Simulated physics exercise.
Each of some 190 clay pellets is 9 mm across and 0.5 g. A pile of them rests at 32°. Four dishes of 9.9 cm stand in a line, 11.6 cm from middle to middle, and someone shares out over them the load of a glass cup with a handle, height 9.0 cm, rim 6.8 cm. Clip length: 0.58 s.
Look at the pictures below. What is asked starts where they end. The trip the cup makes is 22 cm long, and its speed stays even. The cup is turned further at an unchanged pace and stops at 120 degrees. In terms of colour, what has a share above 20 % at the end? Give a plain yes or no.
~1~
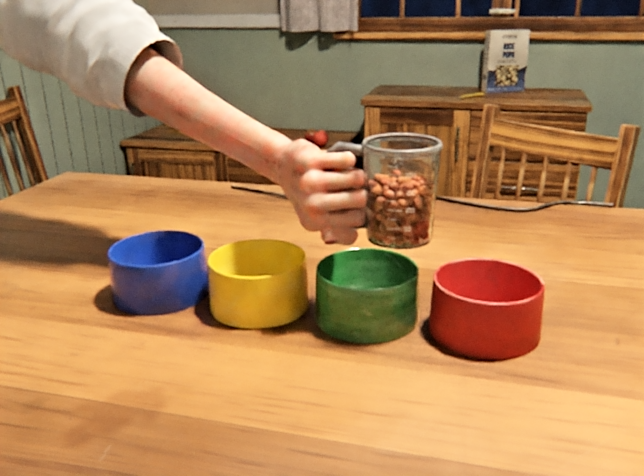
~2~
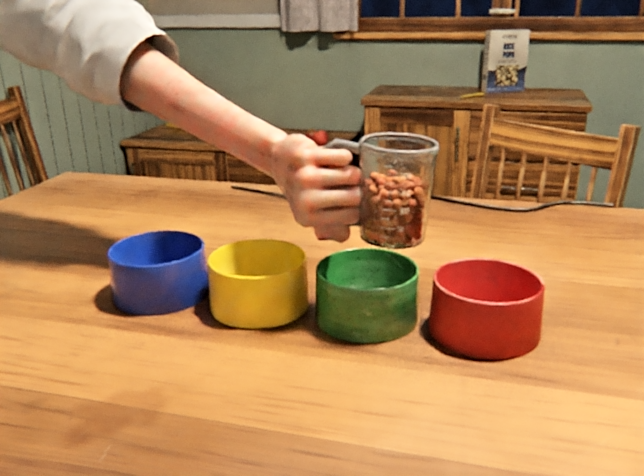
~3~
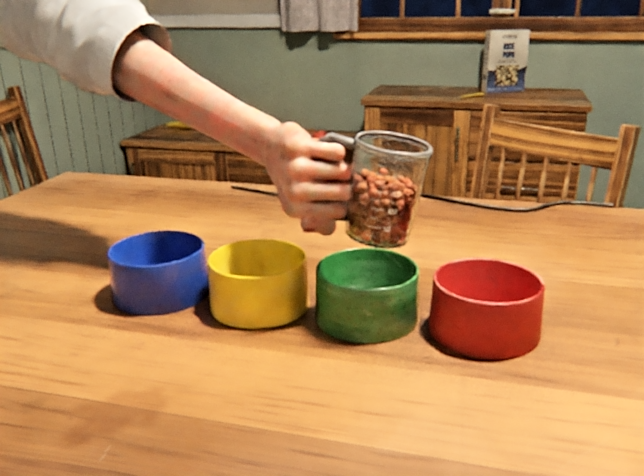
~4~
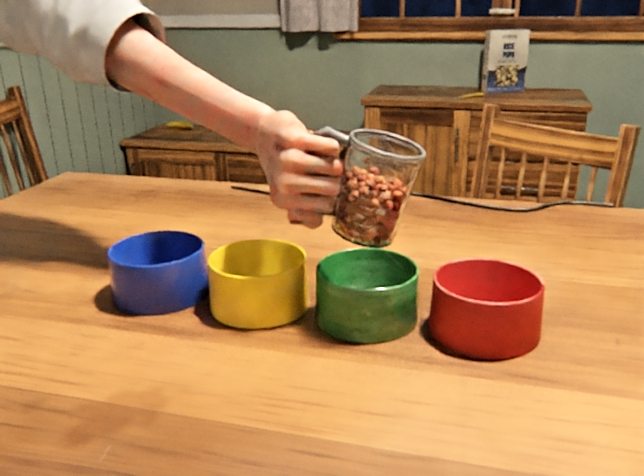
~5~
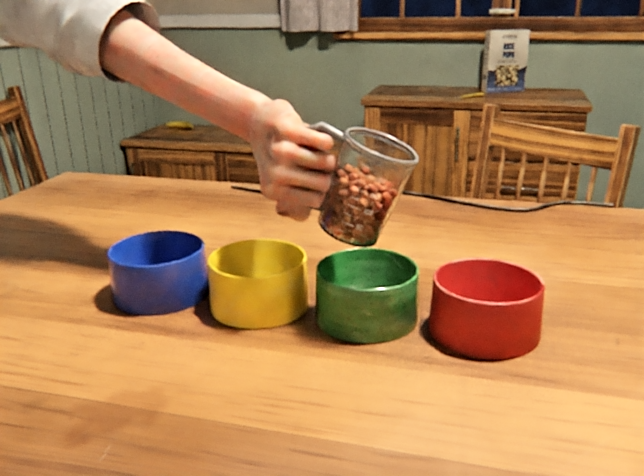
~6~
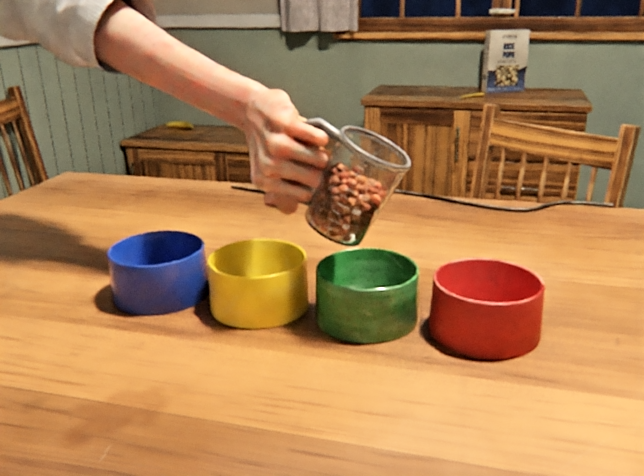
Red - no, blue - no, green - no, yellow - yes, counter - no.
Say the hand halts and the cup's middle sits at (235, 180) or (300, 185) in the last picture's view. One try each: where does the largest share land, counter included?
Yellow; green.
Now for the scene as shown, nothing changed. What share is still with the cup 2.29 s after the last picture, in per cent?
About 0 percent of the load.
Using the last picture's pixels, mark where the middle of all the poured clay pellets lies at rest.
(258, 289).
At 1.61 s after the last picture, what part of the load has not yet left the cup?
90 %.
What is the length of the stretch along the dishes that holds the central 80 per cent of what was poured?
6 centimetres.
Then, 0.97 s after the last picture, tilt 76 degrees; cup holds 100 %.
Then, 1.61 s after the last picture, tilt 109 degrees; cup holds 90 %, yellow 5 %.
Then, 2.29 s after the last picture, tilt 120 degrees; cup holds 0 %, yellow 100 %.
In the end, red 0 %, blue 0 %, green 0 %, yellow 100 %, counter 0 %.
